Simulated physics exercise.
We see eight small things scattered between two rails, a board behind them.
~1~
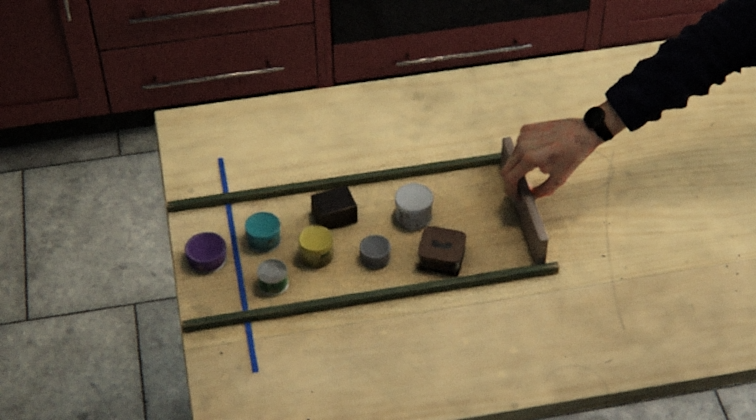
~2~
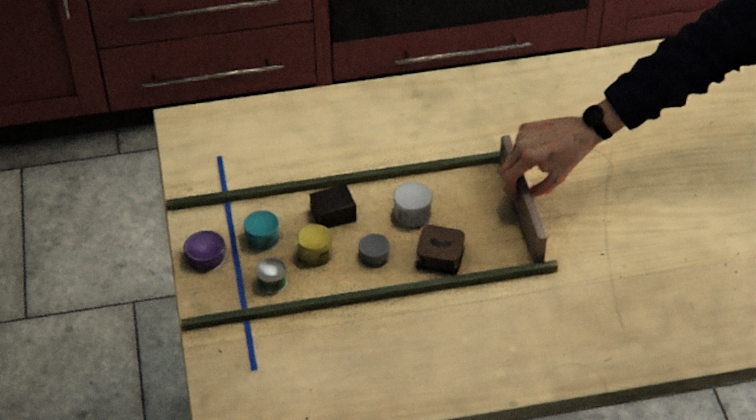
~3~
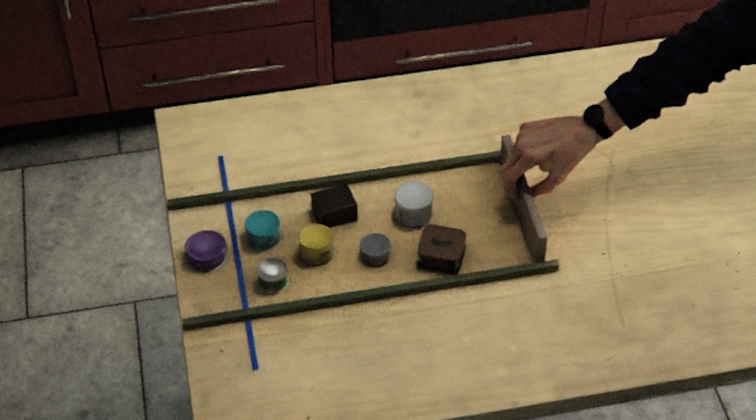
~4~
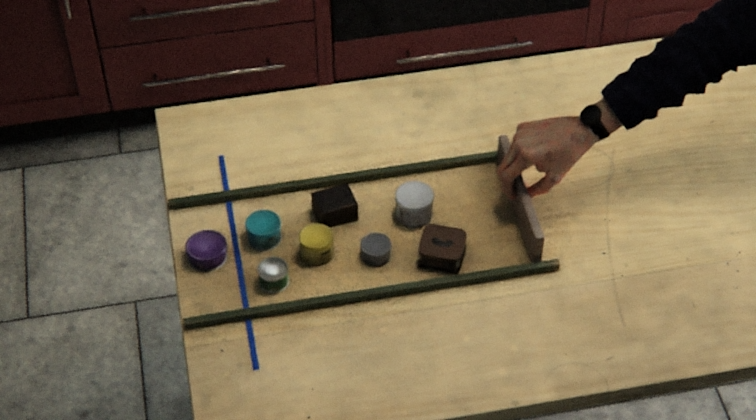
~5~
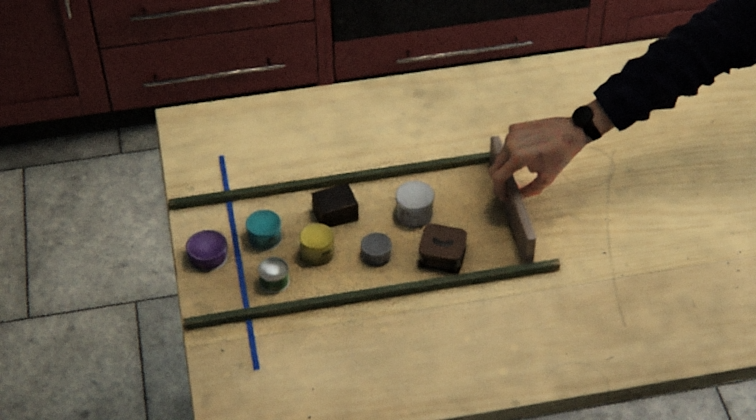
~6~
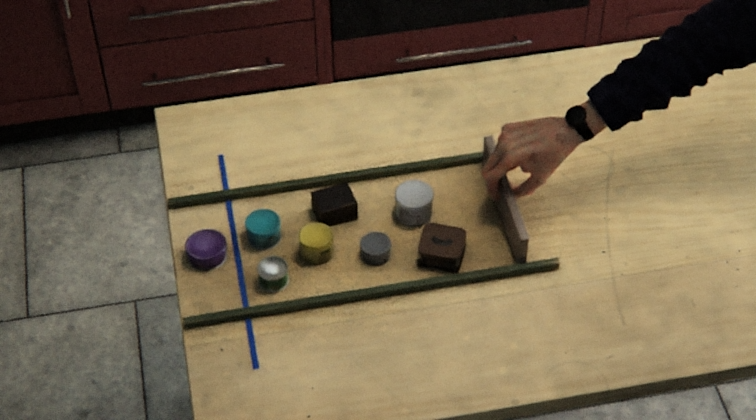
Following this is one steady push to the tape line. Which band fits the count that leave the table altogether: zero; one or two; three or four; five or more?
A lone one or pair goes over.
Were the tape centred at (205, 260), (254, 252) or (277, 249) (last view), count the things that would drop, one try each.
You'd get 5, then 1, then 0.
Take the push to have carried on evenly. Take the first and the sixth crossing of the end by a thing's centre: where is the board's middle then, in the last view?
First at (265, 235), next at (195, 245).
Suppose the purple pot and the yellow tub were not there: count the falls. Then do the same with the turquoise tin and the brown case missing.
The counts would be 0 and 0.
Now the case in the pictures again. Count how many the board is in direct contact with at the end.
The count in contact is 3.
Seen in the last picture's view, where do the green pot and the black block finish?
The first one ends at (186, 304), the second at (215, 209).
A little later, none off yet; purple pot at rest near (207, 250); turquoise tin at rest near (264, 229); green pot at rest near (273, 274).
Next, none off yet; purple pot at rest near (207, 250); turquoise tin shifted a little near (247, 221); green pot shifted about its own width near (252, 283).
When it is over, the number that fall off is one or two; down, purple pot.
